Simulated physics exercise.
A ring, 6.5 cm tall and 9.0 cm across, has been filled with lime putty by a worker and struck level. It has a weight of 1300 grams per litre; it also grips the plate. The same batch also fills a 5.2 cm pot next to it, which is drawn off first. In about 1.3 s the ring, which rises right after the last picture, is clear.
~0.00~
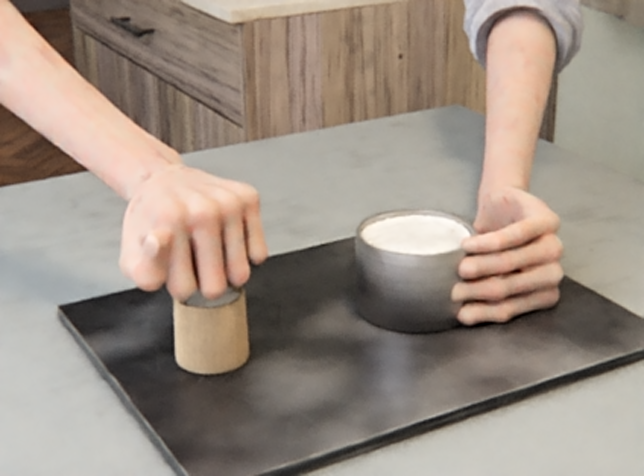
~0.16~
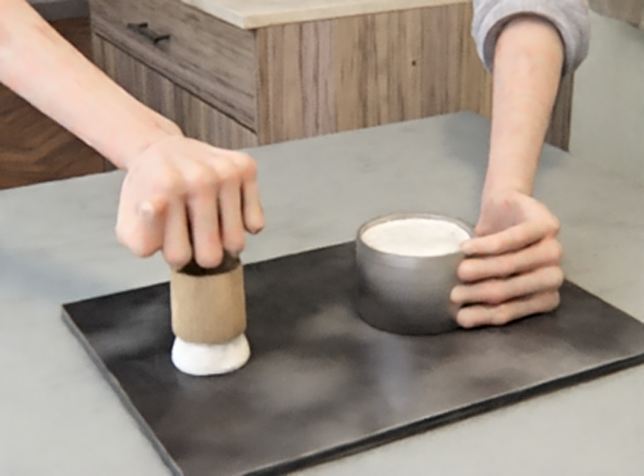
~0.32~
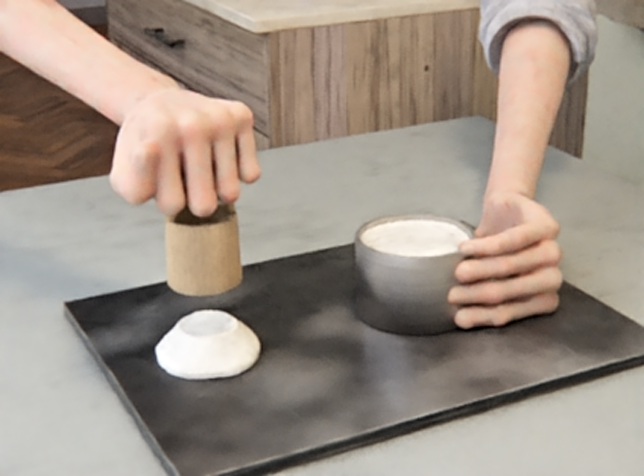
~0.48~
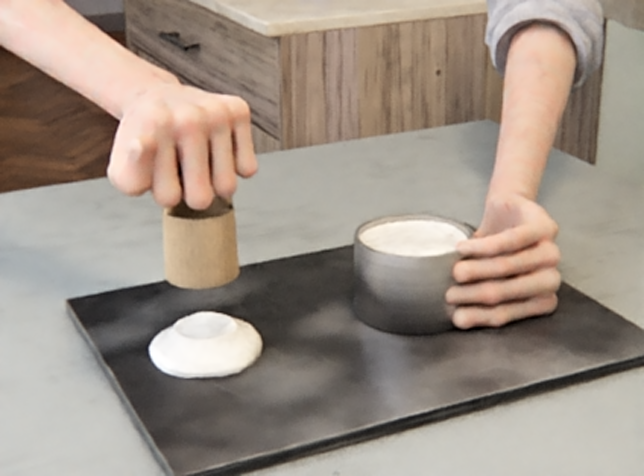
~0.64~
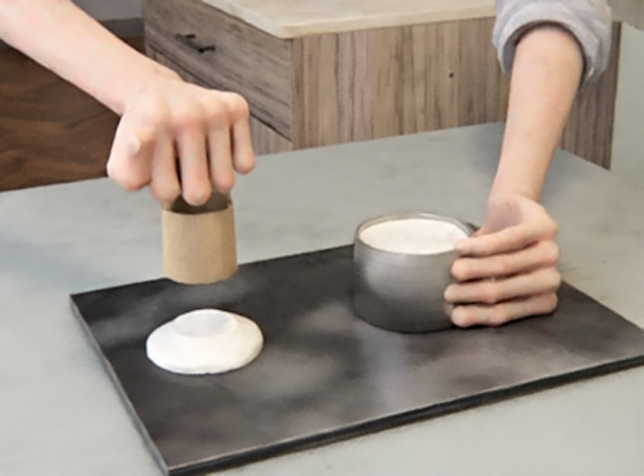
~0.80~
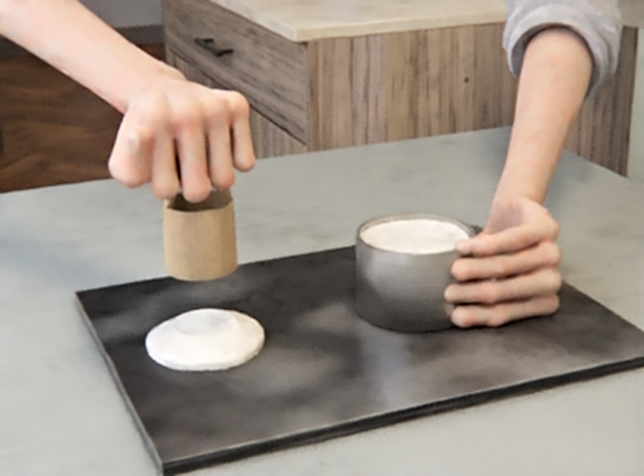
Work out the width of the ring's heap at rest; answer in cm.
I'd put it near 18.4 centimetres.
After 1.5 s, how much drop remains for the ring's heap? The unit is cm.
About 0.5 centimetres.
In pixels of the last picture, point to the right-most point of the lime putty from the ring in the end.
Near (525, 313).
After 1.1 s, the ring is up 1.3 cm; the lime putty has come down 0.3 cm to 6.2 cm and is 10 cm wide.
After 1.5 s, the ring is up 4.4 cm; the lime putty has come down 3.3 cm to 3.2 cm and is 16 cm wide.
After 1.8 s, the ring is up 6.8 cm; the lime putty has come down 3.9 cm to 2.6 cm and is 17 cm wide.
After 2.2 s, the ring is clear; the lime putty has come down 4.0 cm to 2.5 cm and is 18 cm wide.
After 3.1 s, at rest, the ring is clear; the lime putty has come down 4.0 cm to 2.5 cm and is 18 cm wide.
